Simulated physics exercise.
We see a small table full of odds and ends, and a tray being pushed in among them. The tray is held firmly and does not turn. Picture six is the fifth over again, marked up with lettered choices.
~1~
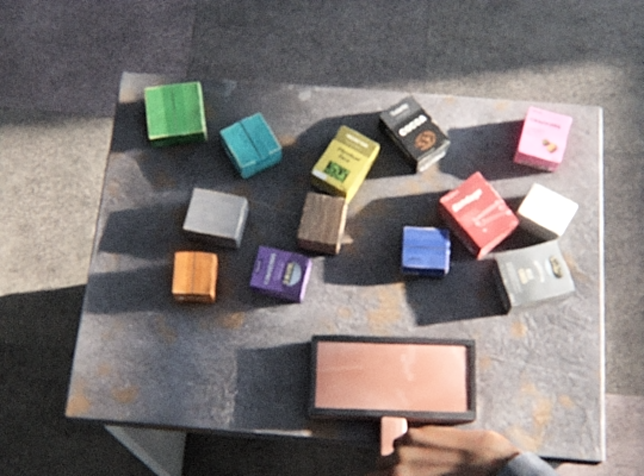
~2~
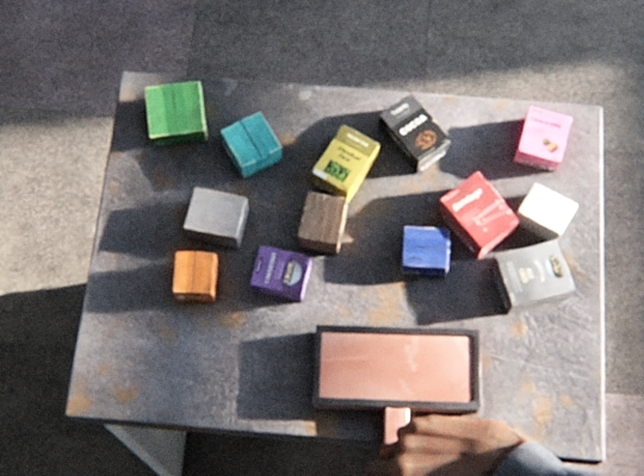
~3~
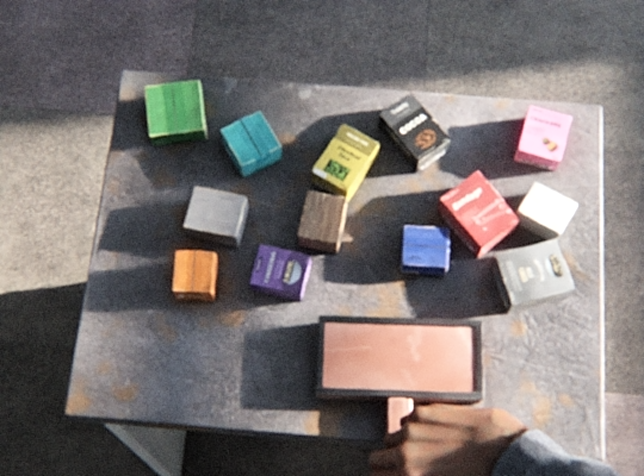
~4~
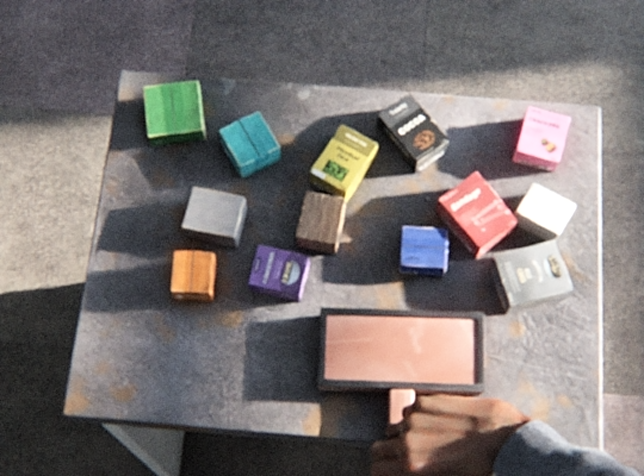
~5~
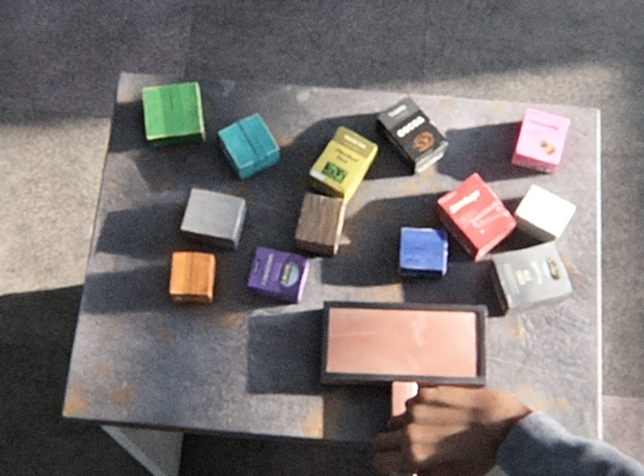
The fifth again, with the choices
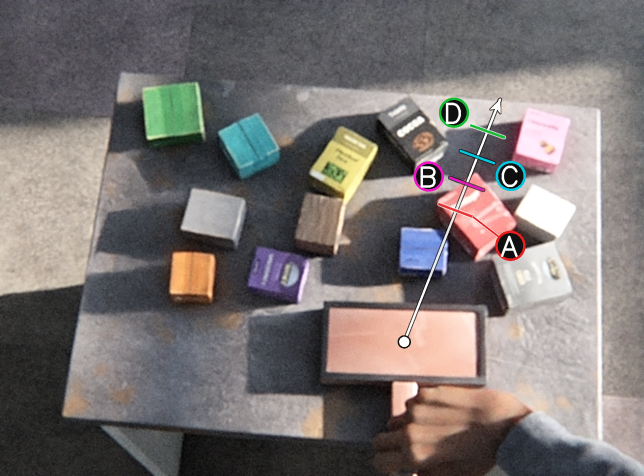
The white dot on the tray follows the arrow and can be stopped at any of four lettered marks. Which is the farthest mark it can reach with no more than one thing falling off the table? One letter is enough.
At C, and not beyond.
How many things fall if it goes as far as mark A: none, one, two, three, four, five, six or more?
The count is none.
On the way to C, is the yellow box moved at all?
No.
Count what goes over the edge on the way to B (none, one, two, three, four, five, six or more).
In all, none.
On the marked copy, A at (456, 210); B at (467, 184); C at (477, 157); D at (488, 131); the arrow from (404, 342) to (500, 99); the white dot at (404, 342).
Taking C. A third of the way, tray (431, 276); grey packet (544, 271); red box (478, 201).
Two thirds of the way, tray (457, 210); black packet (409, 104); grey packet (568, 264).
When it is over, tray (476, 162); black packet over the edge; red box (506, 98); one fallen.
As for the rest, A is within the limit but short; B is within the limit but short; D drops four.
